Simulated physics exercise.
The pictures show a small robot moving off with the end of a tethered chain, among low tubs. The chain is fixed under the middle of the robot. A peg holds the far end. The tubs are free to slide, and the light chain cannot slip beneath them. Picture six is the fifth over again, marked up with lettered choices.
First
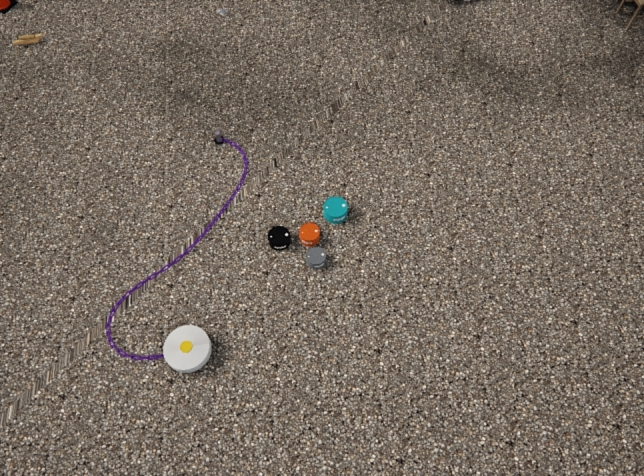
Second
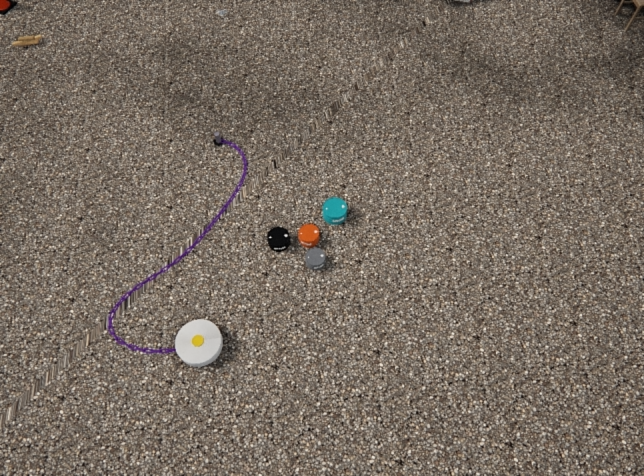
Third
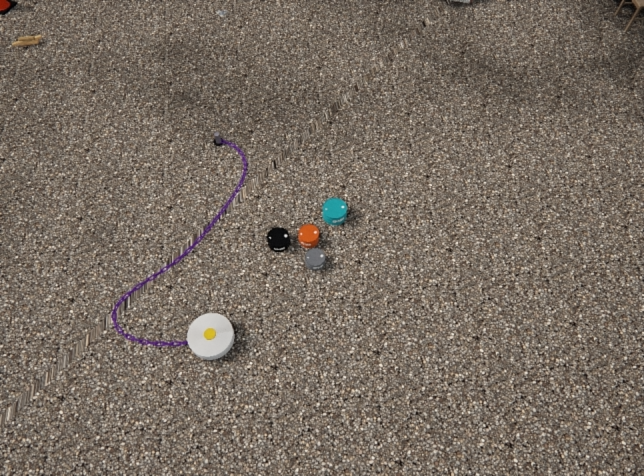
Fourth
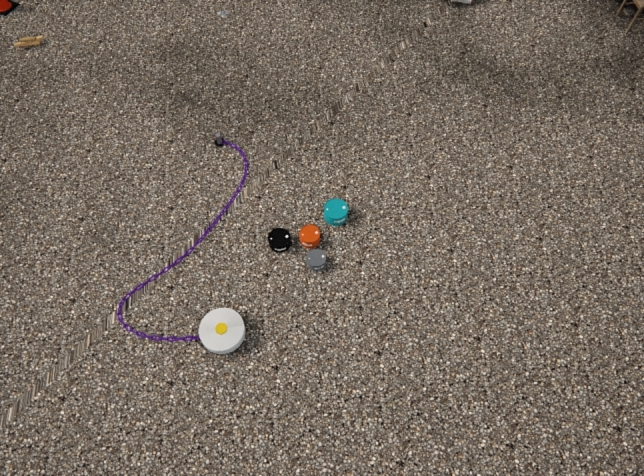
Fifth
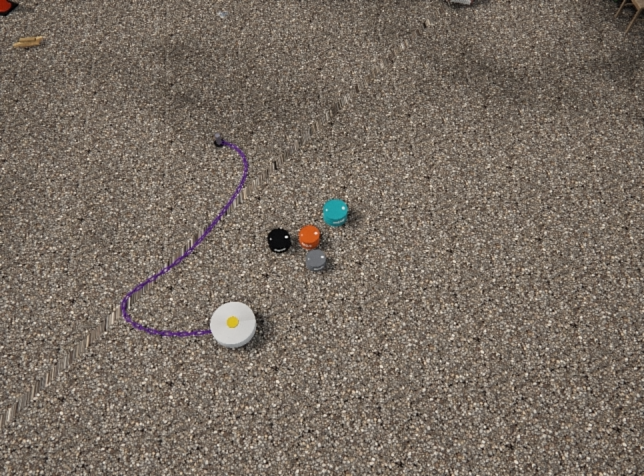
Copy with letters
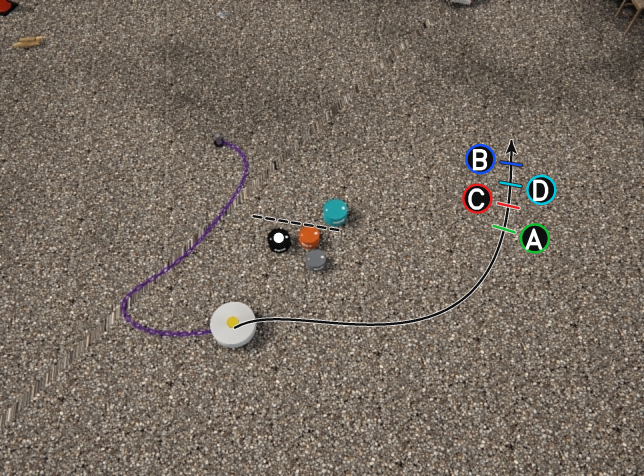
On a speckled grey-brown surface, a round white robot with a yellow centre sits at lower left, joined to a curving purple chain pegged at its far end, near four small tubs. The robot slides slowly right and slightly upward, drawing the chain's lower bend along, while the tubs stay in place.
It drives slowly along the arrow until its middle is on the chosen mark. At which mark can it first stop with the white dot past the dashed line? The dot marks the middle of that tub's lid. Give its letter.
At A, and not before.
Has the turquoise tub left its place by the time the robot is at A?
No.
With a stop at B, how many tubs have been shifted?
By then, four.
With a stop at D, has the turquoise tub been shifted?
Yes.
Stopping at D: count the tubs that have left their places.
Four.
On the marked copy, A at (504, 229); B at (511, 164); C at (508, 206); D at (510, 184); the dashed line at (293, 223); the route from (235, 328) via (464, 299) to (511, 141); the white dot at (279, 238).
Taking A. A third of the way, robot (354, 321); black tub (279, 241).
Two thirds of the way, robot (465, 296); black tub (279, 241).
When it is over, robot (506, 225); orange tub (313, 231); grey tub (332, 236); black tub (296, 221); the dot on the black tub is over the dashed line.
As for the rest, B does it too, but is farther than needed; C does it too, but is farther than needed; D does it too, but is farther than needed.
